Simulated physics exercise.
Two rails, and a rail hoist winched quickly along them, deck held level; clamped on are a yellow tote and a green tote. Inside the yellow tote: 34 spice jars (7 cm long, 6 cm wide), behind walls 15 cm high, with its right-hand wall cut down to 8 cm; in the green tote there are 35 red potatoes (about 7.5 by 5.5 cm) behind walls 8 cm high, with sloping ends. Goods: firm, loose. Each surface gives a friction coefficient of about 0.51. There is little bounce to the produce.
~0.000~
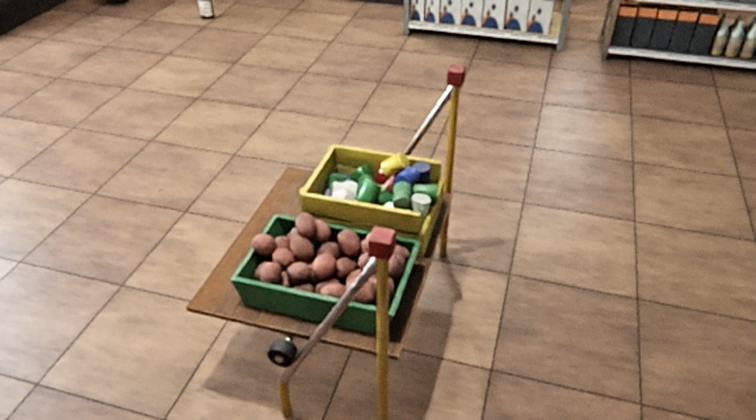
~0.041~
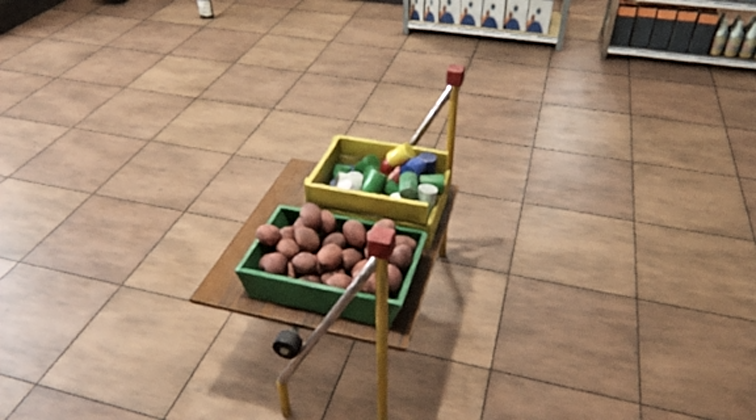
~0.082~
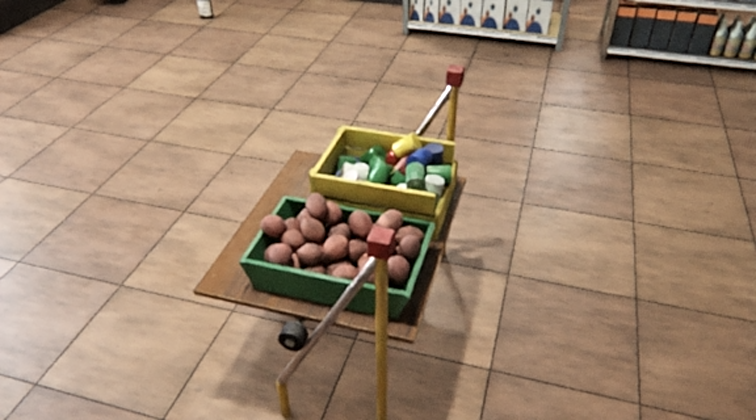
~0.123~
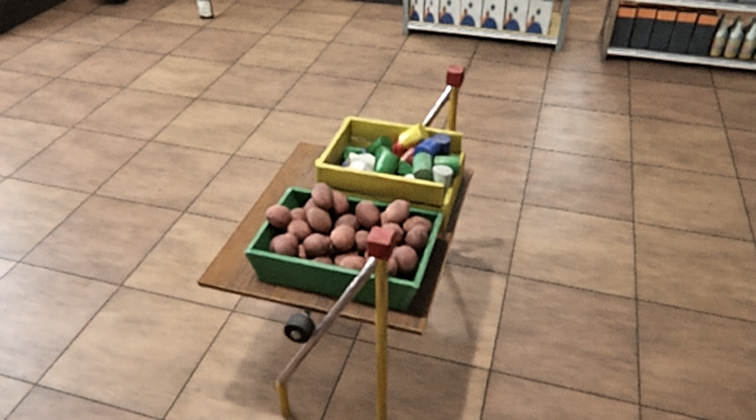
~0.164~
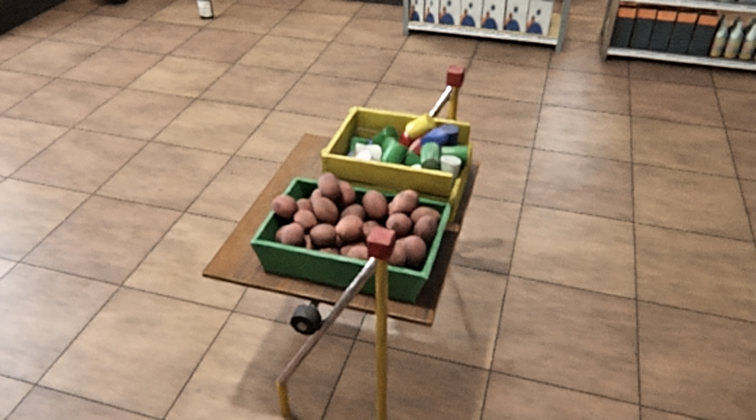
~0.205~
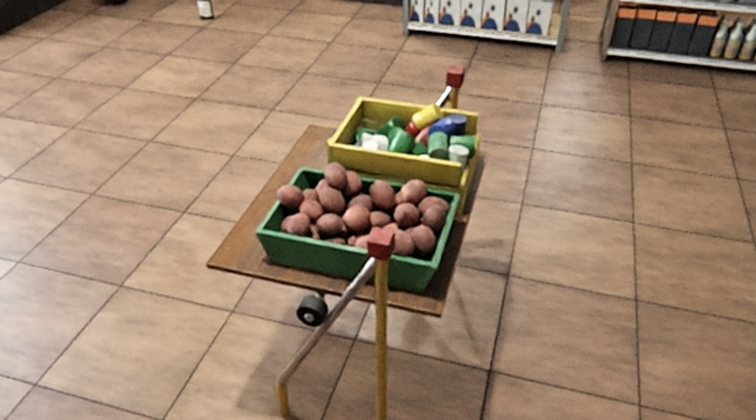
A wooden deck carrying a yellow tote and a green tote rises along two rails.
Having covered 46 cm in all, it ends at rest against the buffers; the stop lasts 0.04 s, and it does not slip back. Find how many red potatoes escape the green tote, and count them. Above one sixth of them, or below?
The share lost stays beneath a sixth.
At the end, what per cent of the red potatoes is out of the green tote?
Close to 5 in a hundred of them.
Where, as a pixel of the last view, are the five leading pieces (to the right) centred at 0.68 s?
Around pixel (540, 114).
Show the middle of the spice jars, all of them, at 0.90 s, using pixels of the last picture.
Centre: Around (461, 106) px.
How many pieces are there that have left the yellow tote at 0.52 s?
Yellow tote - about 1 out by that time.
After 0.40 s, it meets the buffers.
After 0.52 s, the yellow tote is down by 1 of 34 and the green tote has all 35.
After 0.68 s, the yellow tote is down by 4 of 34 and the green tote is down by 1 of 35.
After 0.90 s, the yellow tote is down by 5 of 34 and the green tote is down by 2 of 35.
When it is over (at 1.45 s), the yellow tote is down by 5 of 34 and the green tote is down by 2 of 35. Asked share, 2 of 35, 6 per cent.
